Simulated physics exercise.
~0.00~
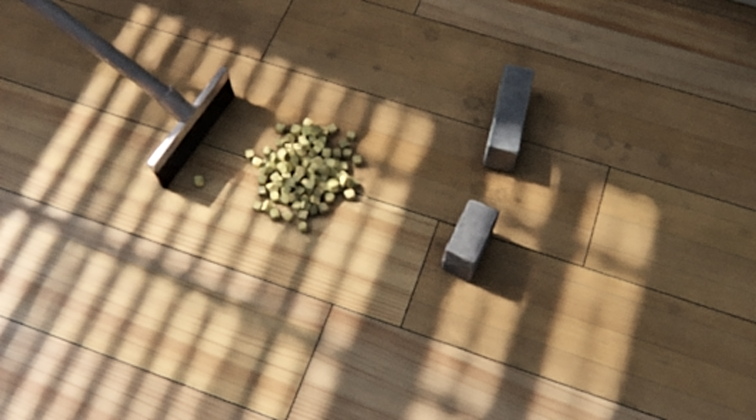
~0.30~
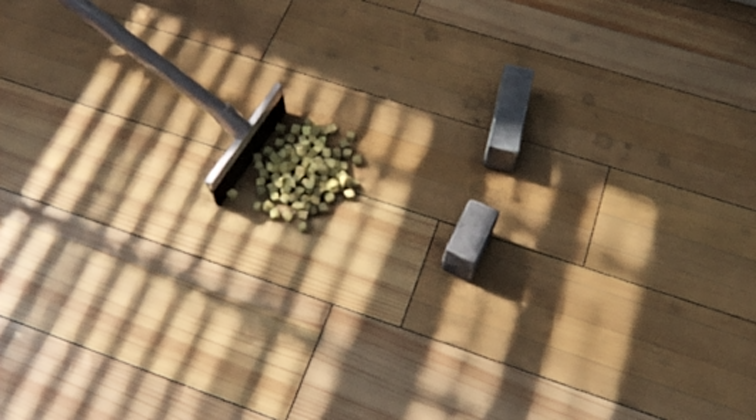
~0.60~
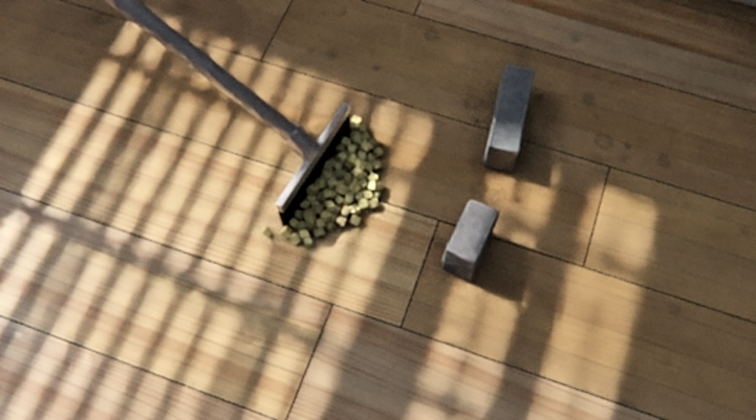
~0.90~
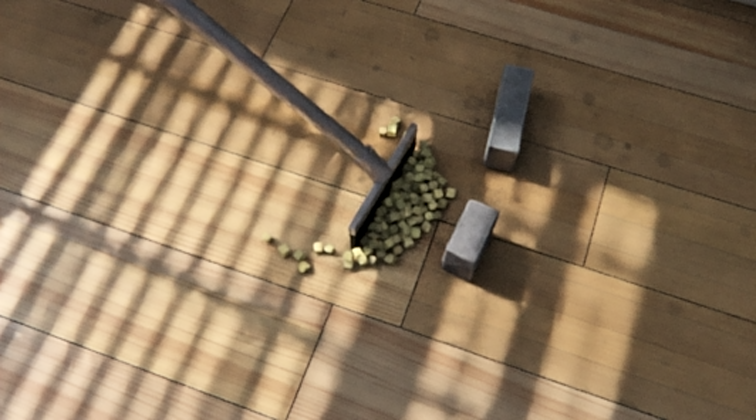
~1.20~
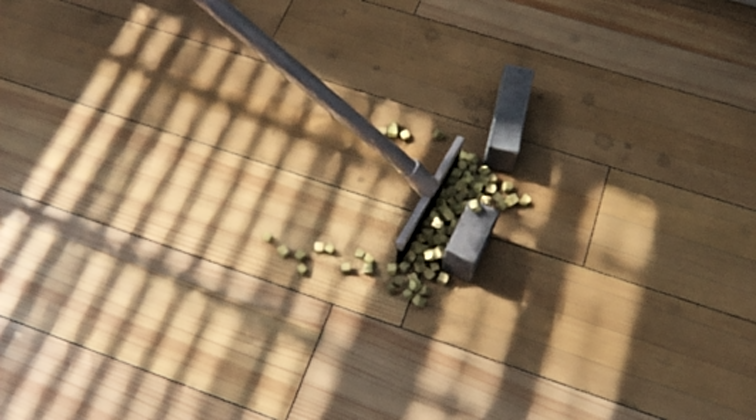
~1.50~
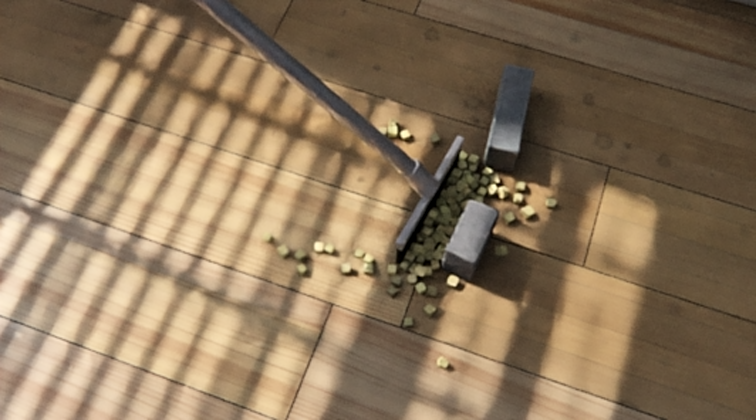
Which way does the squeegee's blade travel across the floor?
The blade travels to the right, pushing the cubes towards the two grey blocks.
